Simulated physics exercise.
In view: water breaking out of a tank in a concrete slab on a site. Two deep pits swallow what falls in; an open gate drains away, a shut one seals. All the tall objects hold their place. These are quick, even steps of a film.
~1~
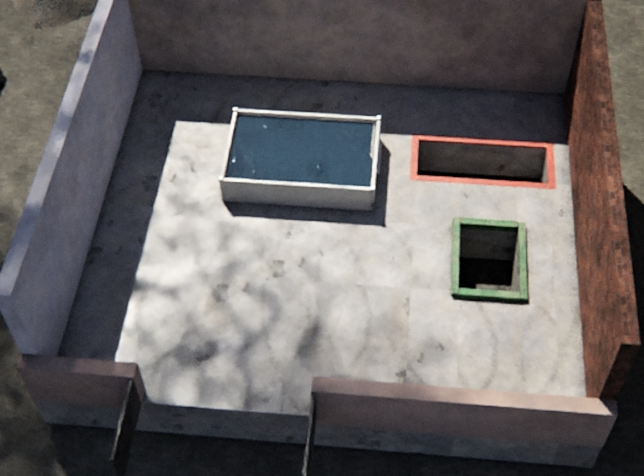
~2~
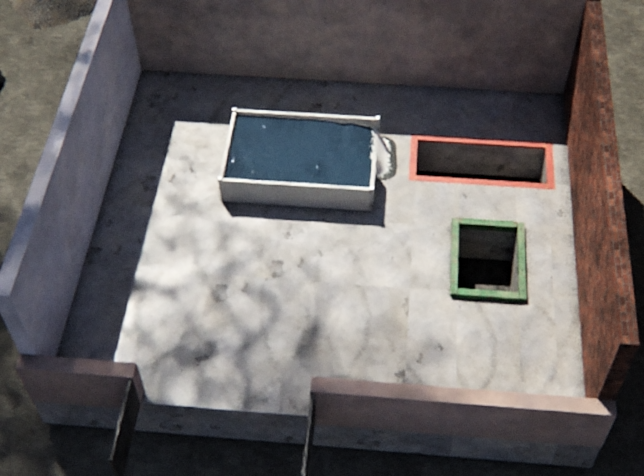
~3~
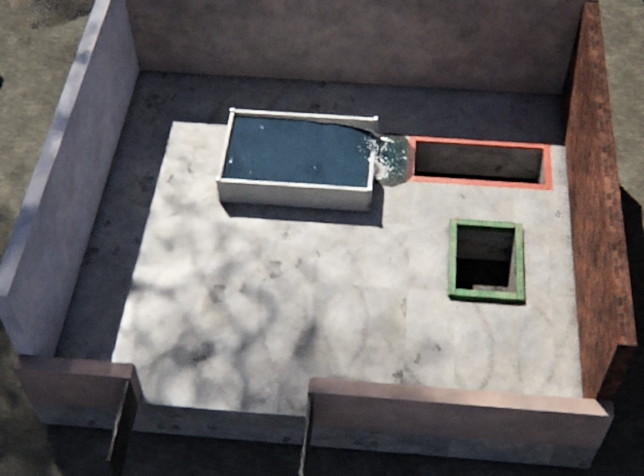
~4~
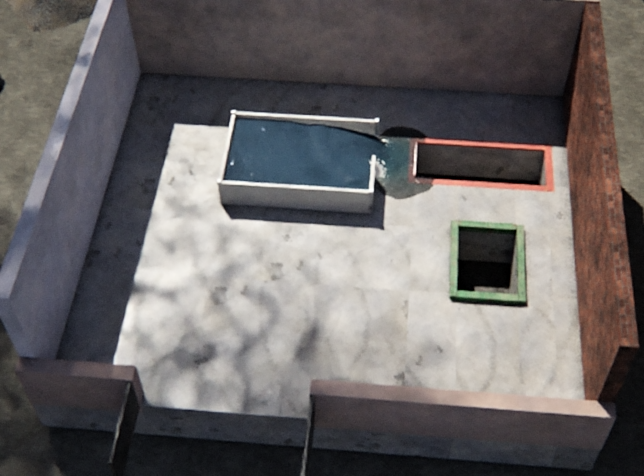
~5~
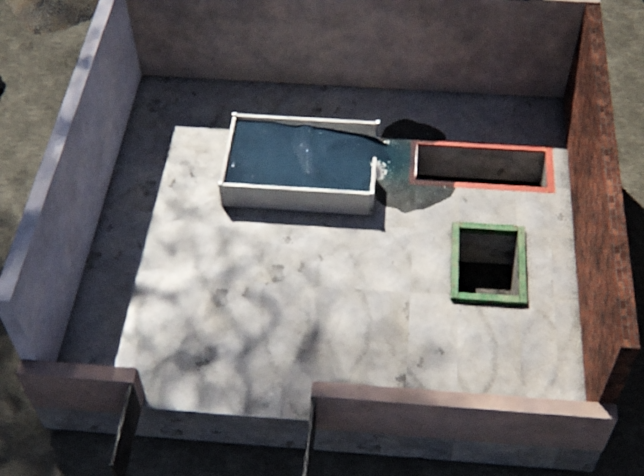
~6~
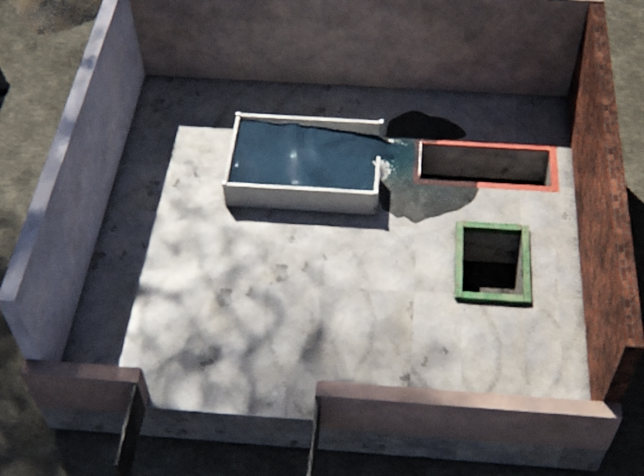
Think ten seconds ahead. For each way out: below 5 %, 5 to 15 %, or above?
The gate takes not even 5 %; the red pit takes above 15 %; the green pit takes not even 5 %.
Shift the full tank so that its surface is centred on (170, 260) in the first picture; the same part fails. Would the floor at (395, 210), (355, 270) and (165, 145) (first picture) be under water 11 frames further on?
One after the other: Under water, flooded, no water.
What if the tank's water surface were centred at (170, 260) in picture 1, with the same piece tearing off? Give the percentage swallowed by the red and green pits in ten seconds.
Parts in a hundred: Red 25, green 4.
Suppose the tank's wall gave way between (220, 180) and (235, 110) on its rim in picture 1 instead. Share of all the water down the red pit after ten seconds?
In per cent: Red 10.
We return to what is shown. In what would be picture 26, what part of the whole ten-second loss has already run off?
Close to 50 %.
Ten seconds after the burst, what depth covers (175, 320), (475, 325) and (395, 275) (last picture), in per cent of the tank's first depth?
About 0, 2 and 2 per cent.
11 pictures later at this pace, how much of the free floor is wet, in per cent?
I make it 10 per cent.
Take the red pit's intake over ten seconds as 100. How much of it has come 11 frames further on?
Close to 30 %.
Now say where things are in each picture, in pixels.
In the first frame, the water tank at (302, 151) is whole and still.
In the second frame, water pours out at (374, 151) and has run to (386, 177).
In the third frame, the front is at (412, 171), out from the gap at (372, 152).
In the fourth frame, the front is at (430, 179), out from the gap at (373, 155).
In the fifth frame, water pours out at (374, 156) and has run to (449, 187).
In the sixth frame, water pours out at (378, 155) and has run to (470, 188).
A moment on, water covers 5 % of the floor; the gate 0 %, the red pit 10 %, the green pit 0 %.
Next, water covers 10 % of the floor; the gate 0 %, the red pit 19 %, the green pit 0 %.
Then, water covers 10 % of the floor; the gate 0 %, the red pit 30 %, the green pit 0 %.
Later, water covers 15 % of the floor; the gate 0 %, the red pit 46 %, the green pit 0 %.
In the end, water covers 15 % of the floor; the gate 0 %, the red pit 61 %, the green pit 0 %.
